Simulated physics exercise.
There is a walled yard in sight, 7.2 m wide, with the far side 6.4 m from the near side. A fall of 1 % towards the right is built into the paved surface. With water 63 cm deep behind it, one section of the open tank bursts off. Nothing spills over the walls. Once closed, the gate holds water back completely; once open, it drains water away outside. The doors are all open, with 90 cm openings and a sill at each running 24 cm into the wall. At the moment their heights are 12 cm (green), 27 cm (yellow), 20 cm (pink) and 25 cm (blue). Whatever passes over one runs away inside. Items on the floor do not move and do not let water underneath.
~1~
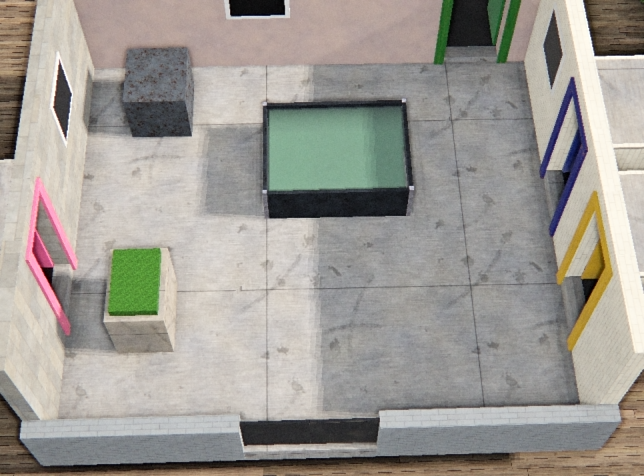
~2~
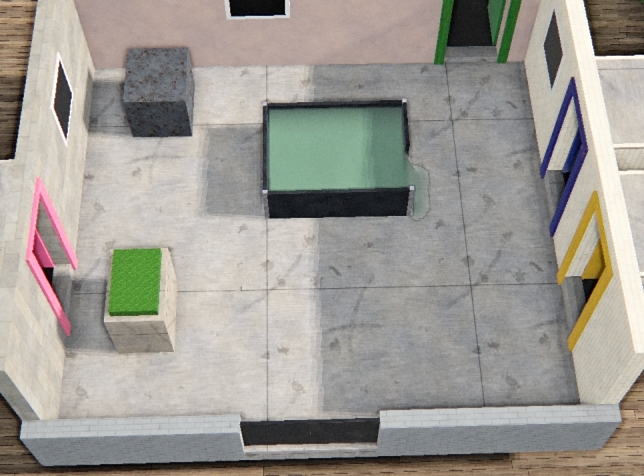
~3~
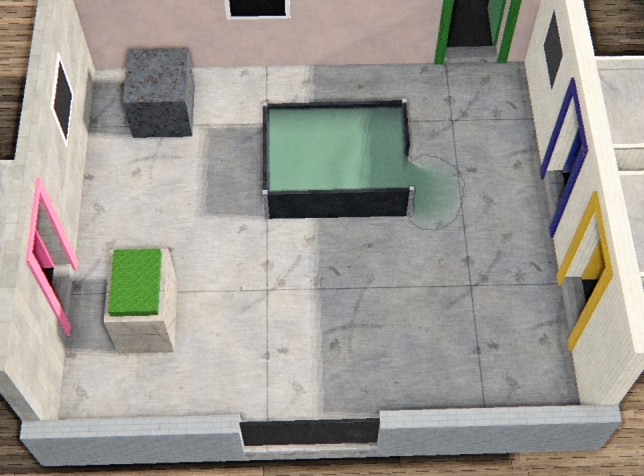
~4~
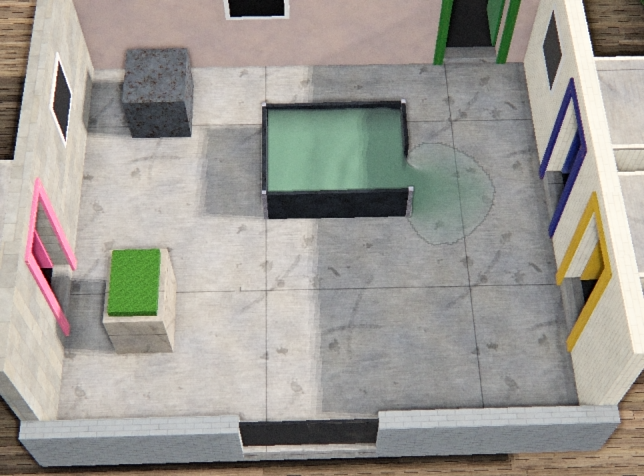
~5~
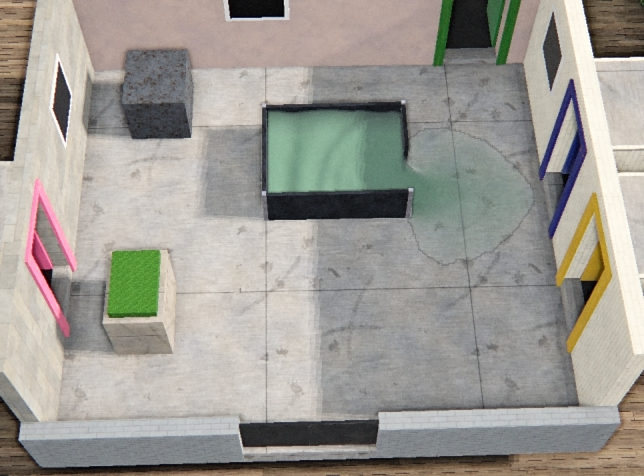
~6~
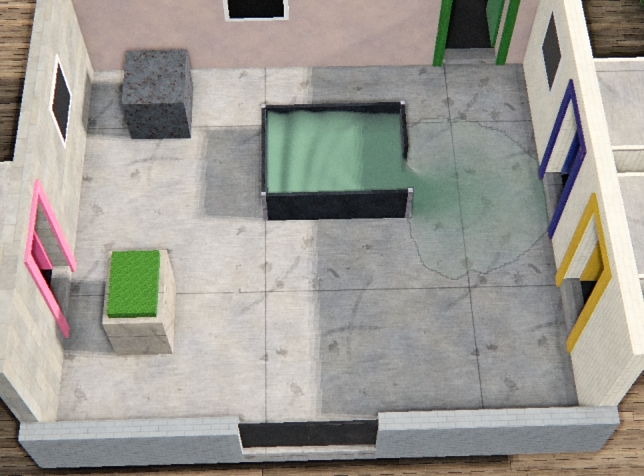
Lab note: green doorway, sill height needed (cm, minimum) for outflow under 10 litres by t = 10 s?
Approx. 14.5 cm.
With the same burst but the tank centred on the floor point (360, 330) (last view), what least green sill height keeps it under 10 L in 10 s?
In this case, 13.5 cm or so.
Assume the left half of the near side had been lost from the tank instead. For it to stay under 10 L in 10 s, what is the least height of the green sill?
Then it needs around 6.0 cm.
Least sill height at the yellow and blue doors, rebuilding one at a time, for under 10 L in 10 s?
You'd want some 11.5 cm at yellow and some 28 cm at blue.
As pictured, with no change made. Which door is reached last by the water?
The pink one.
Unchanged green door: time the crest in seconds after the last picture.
Around 2.6 seconds.
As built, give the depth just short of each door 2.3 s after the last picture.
Door by door in centimetres - green 16, yellow 13, pink 0, blue 23.
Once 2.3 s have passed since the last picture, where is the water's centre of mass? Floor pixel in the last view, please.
The water is centred near (421, 202).
Then, 0.7 s after the last picture water covers 15 % of the floor, deepest (32 cm) near (419, 196); it has not reached the green door.
Then, 2.3 s after the last picture water covers 25 % of the floor, deepest (26 cm) near (571, 428); 16 cm at the green door, 5 litres in over its 12 cm sill.
Then, 9.3 s after the last picture water covers 95 % of the floor, deepest (10 cm) near (571, 428); 7 cm at the green door, 23 litres in over its 12 cm sill.
At the green door as built, the water peaked near 16 cm, 2.5 s after the last picture.
With a sill of 12.5 cm, 19 litres would have come in within the 10 s; with 17 cm, 3 litres. So under 10 litres takes about 14.5 cm.
